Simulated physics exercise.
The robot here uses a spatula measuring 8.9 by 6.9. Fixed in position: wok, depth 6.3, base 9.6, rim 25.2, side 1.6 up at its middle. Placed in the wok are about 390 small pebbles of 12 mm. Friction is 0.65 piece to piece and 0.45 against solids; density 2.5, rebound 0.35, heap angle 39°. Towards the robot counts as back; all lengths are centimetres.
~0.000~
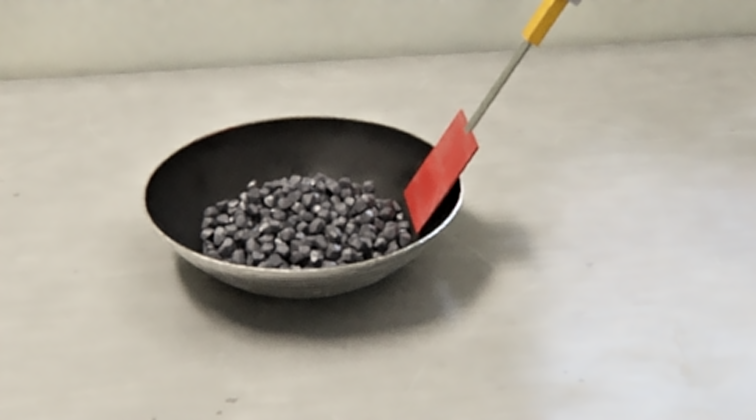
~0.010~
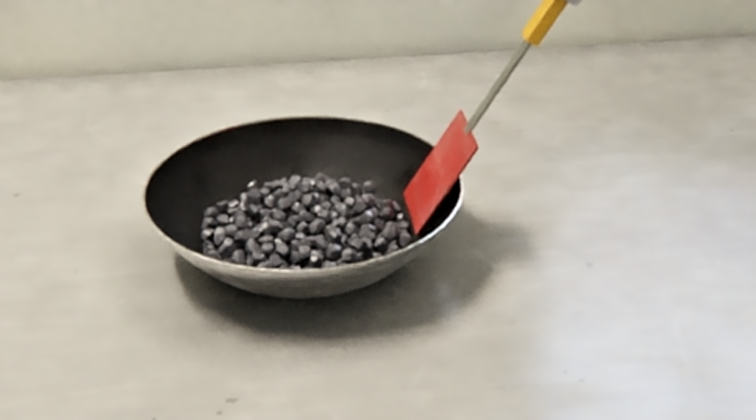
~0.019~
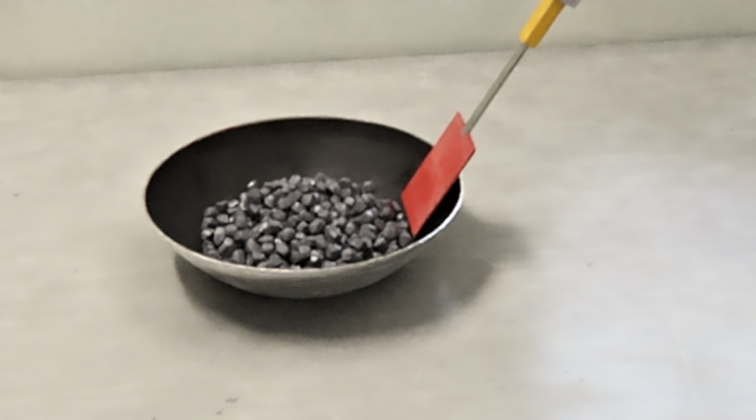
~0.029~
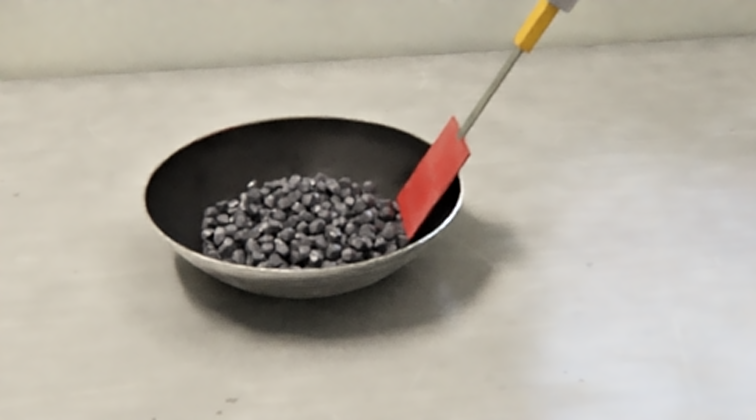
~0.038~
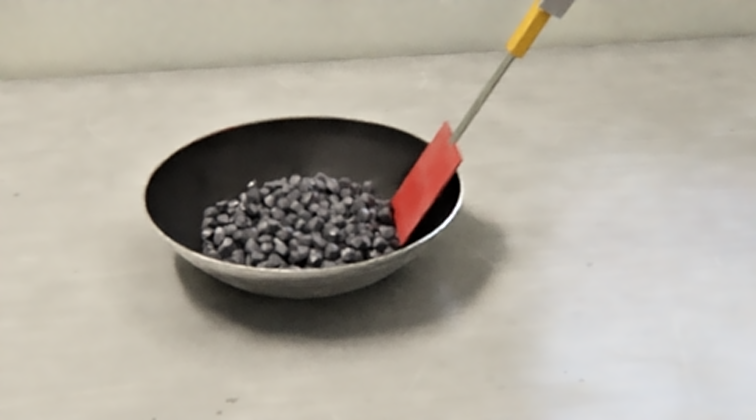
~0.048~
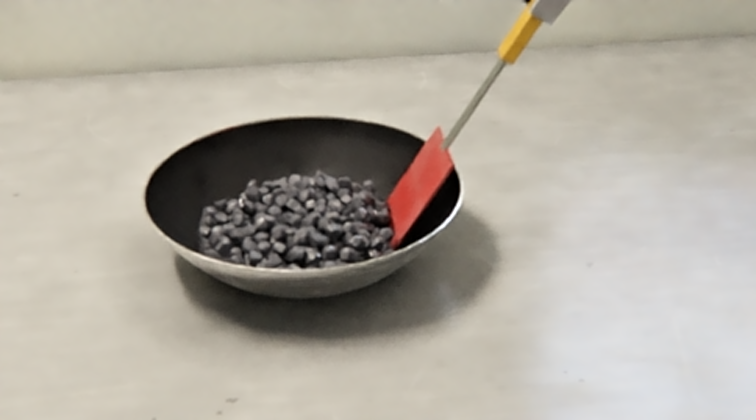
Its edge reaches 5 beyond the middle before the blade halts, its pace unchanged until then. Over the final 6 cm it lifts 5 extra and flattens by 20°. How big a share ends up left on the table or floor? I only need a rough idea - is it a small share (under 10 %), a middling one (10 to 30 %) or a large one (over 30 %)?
A small one, under 10 %.
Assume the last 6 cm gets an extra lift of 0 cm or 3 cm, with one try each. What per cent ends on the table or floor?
I'd say close to 5 percent for the first and close to 5 percent for the second.
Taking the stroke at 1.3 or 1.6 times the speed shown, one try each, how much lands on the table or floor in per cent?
About 10 and 15 per cent.
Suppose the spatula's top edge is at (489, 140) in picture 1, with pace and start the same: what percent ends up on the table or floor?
Some 5 per cent.
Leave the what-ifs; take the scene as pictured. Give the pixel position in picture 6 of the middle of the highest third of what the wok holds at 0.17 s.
Around (217, 212).
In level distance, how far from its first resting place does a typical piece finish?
About 4 cm.
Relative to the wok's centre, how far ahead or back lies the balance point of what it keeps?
It rests close to 4.5 centimetres ahead of centre.
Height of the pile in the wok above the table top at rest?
7.5 cm.
By 0.11 s, sloping 58°, highest piece 7 above the table; 394 in the wok.
By 0.17 s, sloping 50°, highest piece 9 above the table; 393 in the wok, 1 on the blade or in flight.
By 0.40 s, sloping 38°, highest piece 8 above the table; 387 in the wok, 2 on the table or floor, 5 on the blade or in flight.
By 1.45 s, sloping 38°, highest piece 7 above the table; 387 in the wok, 7 on the table or floor.
Final count, 387 in the wok, 7 on the table or floor. That is 2 % on the table or floor.
